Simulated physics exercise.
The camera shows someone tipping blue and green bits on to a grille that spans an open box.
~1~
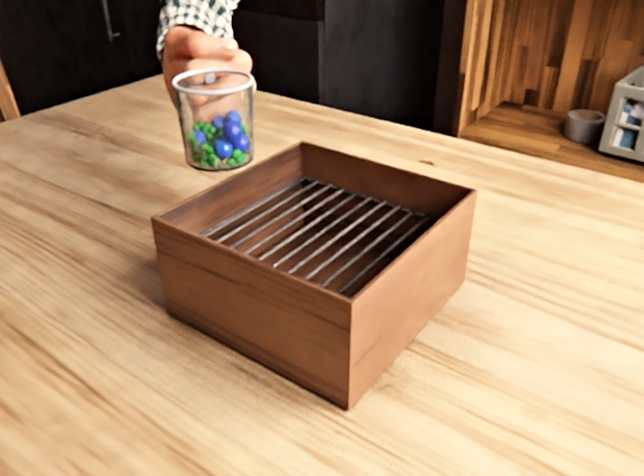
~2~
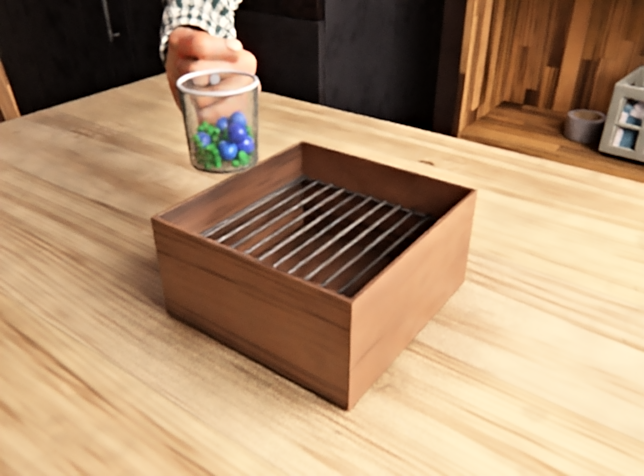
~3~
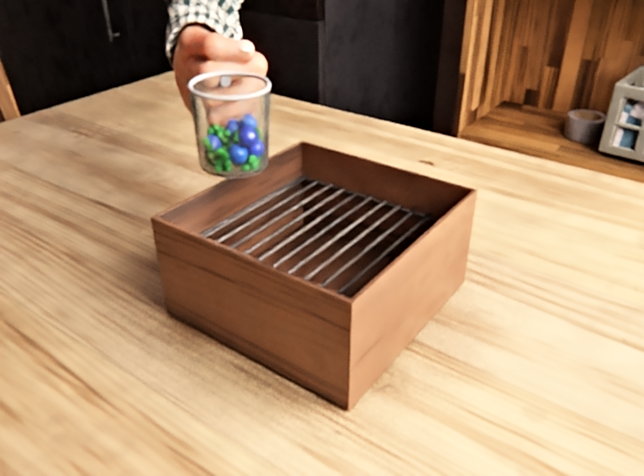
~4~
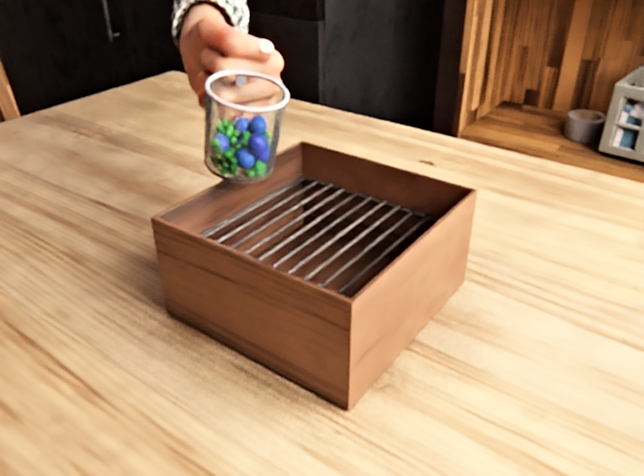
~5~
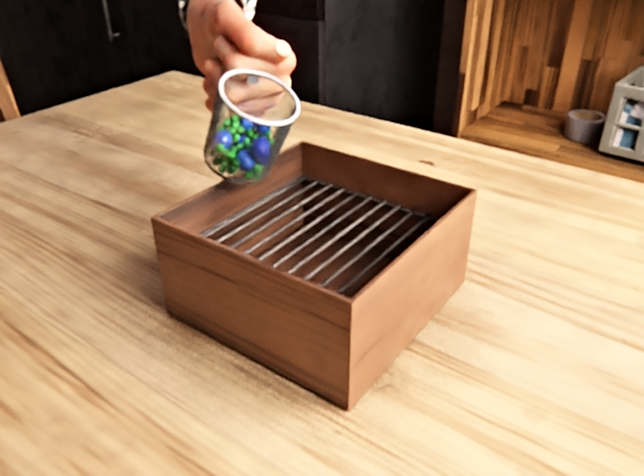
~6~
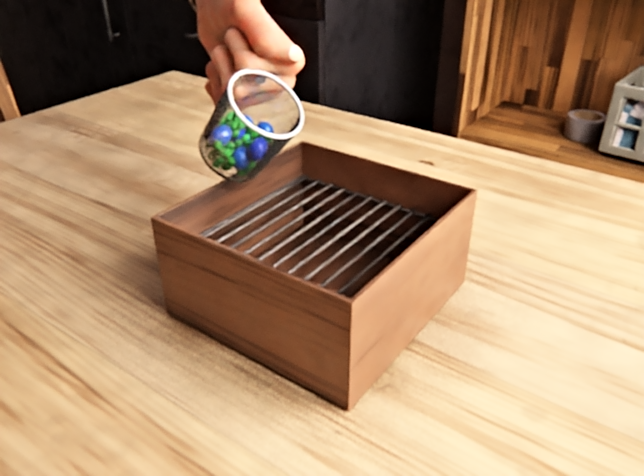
A hand with a checked cuff holds a clear cup above a pale wooden table, seen from a raised angle by a still camera, with dark cabinets behind. Round blue beads and smaller green pellets sit in the cup, near an open brown box spanned by thin metal wires. The hand moves the cup slightly right over the box's back left corner, then tilts it steadily rightward, the beads and pellets staying inside.
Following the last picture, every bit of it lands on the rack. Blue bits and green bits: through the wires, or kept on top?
Outcome: Blue ones kept on top; green ones through the wires.
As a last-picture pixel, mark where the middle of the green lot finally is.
Roughly at pixel (284, 278).
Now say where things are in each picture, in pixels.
The first frame shows cup at (217, 121), upright; rack at (392, 268), 14 wires across; blue round beads at (221, 145), wider than the gaps; green clay pellets at (216, 144), narrower than the gaps.
The second frame shows cup at (221, 122), upright; green ones at (221, 145).
The third frame shows cup at (232, 125), upright; blue ones at (236, 150).
The fourth frame shows cup at (243, 128), tipped 13°; green ones at (238, 151).
The fifth frame shows cup at (248, 129), tipped 26°; blue ones at (242, 149).
The sixth frame shows cup at (248, 129), tipped 40°; rack at (392, 268); blue ones at (257, 157); green ones at (232, 137).
Then, 0.37 s past the last view, blue ones, all in the cup; green ones, all in the cup.
Then, 0.76 s past the last view, blue ones, all in the cup; green ones, nearly all in the cup, a stray few on or over the wires.
Then, 1.22 s past the last view, blue ones, all on or over the wires; green ones, about a third on or over the wires, about two thirds under the rack.
Finally, blue ones, all on the wires, none under the rack; green ones, a stray few on the wires, nearly all under the rack.
